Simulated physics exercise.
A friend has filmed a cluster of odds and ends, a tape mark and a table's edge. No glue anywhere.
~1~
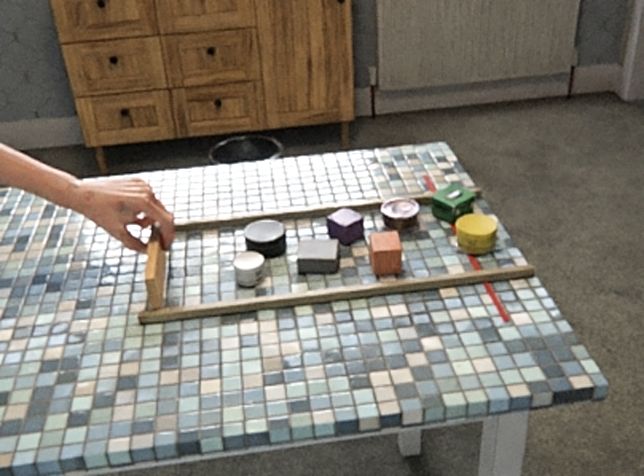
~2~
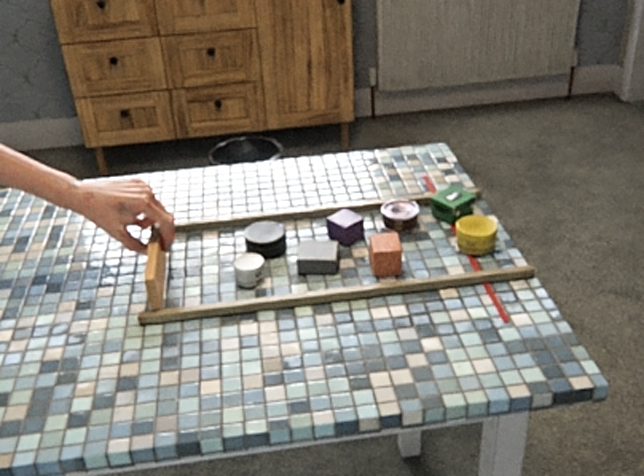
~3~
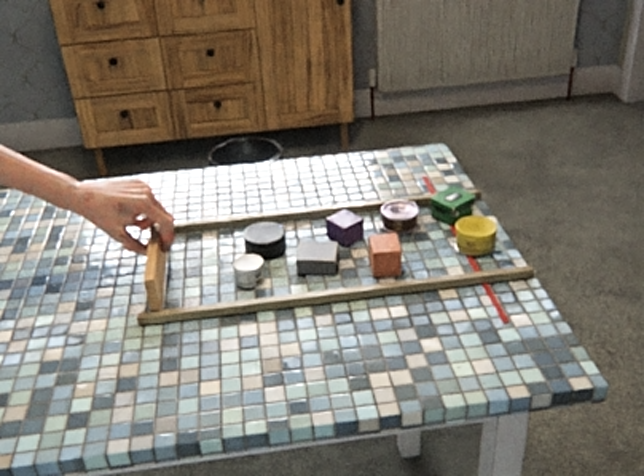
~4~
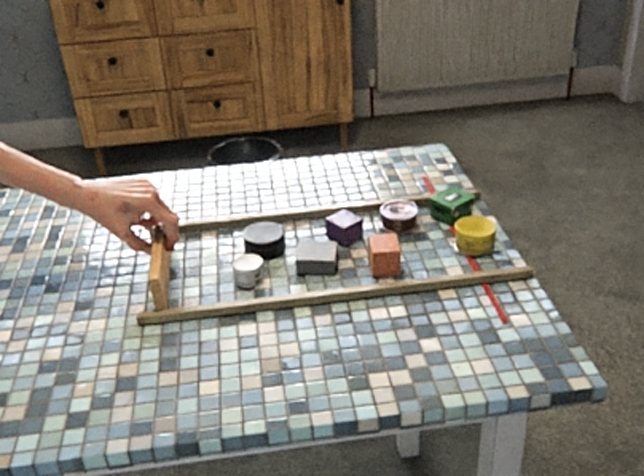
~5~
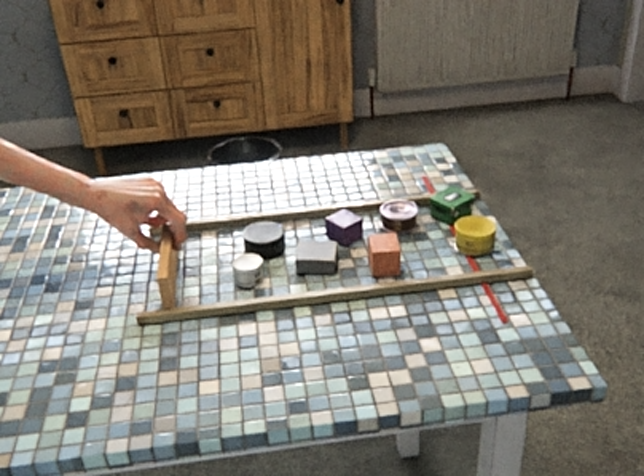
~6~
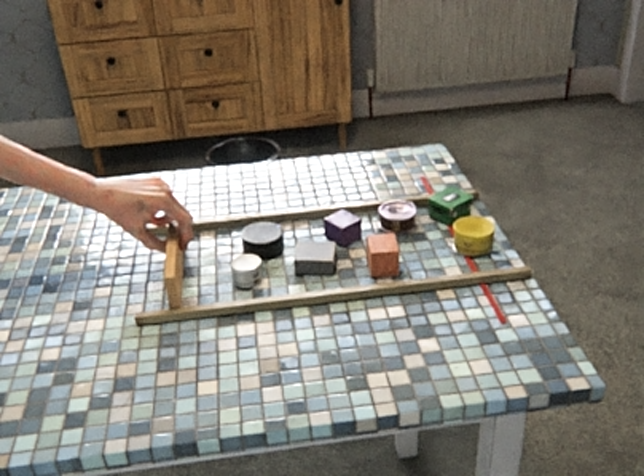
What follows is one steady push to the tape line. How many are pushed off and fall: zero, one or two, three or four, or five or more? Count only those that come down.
The number that fall off is three or four.
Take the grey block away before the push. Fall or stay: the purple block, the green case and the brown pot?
The purple block is lost, the green case goes over, the brown pot drops off.
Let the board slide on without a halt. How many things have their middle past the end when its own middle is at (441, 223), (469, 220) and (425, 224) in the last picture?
Past the end: 3, 5 and 2.
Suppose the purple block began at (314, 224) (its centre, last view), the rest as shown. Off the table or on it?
From there it stays on.
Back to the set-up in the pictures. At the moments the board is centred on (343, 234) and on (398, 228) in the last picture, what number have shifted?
At the one place 7, at the other 8.
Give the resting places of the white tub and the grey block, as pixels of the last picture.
About (486, 256), and the other about (488, 236).
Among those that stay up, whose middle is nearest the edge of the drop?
Foremost is the orange block.
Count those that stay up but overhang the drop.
Overhanging: 2.
Soon after, none off yet; yellow tin at rest near (473, 237); green case at rest near (450, 207); brown pot at rest near (397, 218).
Then, none off yet; yellow tin at rest near (473, 237); green case moved about its own width near (474, 201); brown pot moved about its own width near (439, 206).
At rest, the number that fall off is three or four; fallen, purple block, brown pot, green case and yellow tin.
